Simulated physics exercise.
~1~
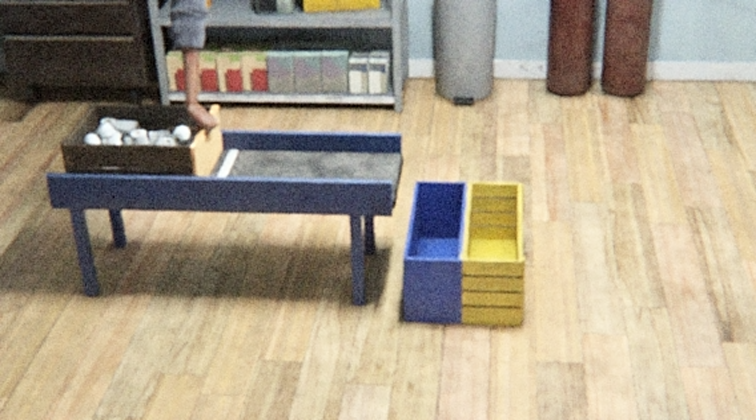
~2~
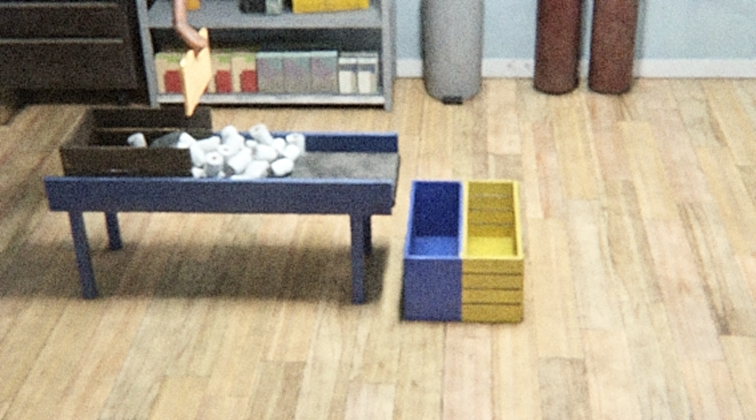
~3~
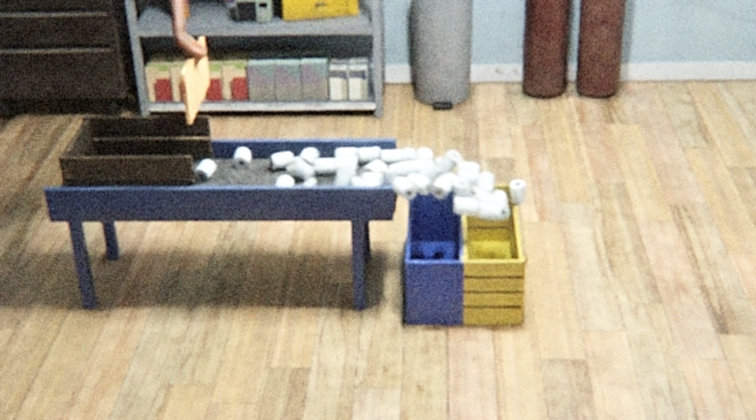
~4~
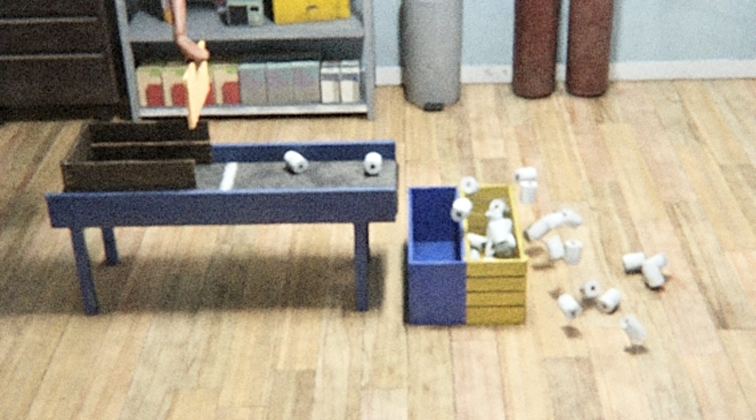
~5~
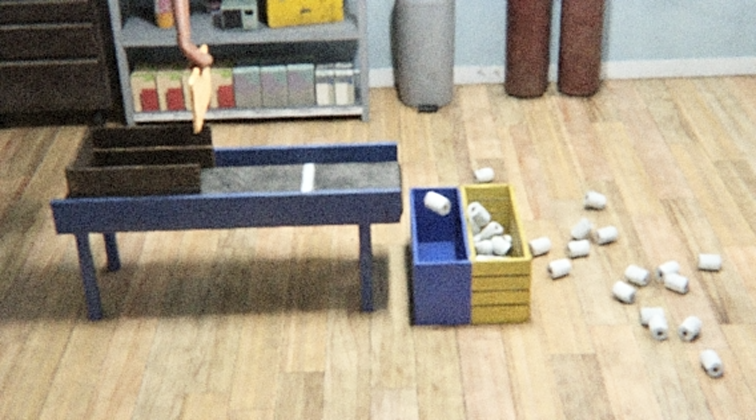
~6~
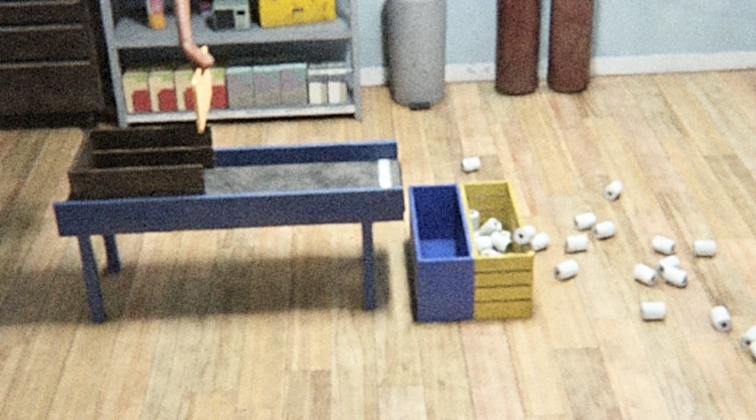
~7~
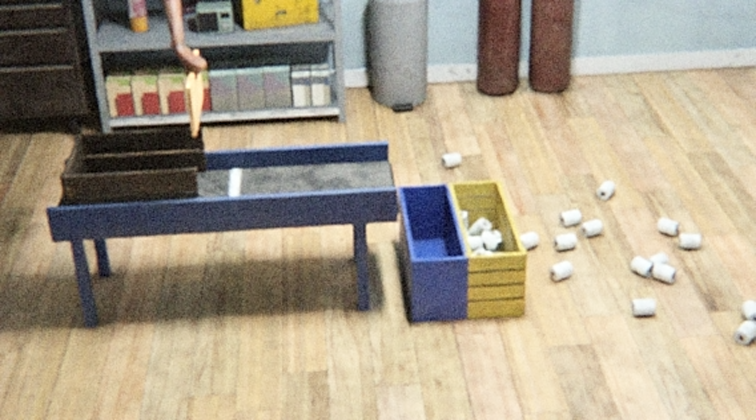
We see a hand lift a gate from a black pen on a blue conveyor, and white rolls ride right along the belt and fly off its end, some landing in the yellow tub and others scattering on the wooden floor beyond, leaving the blue tub empty.
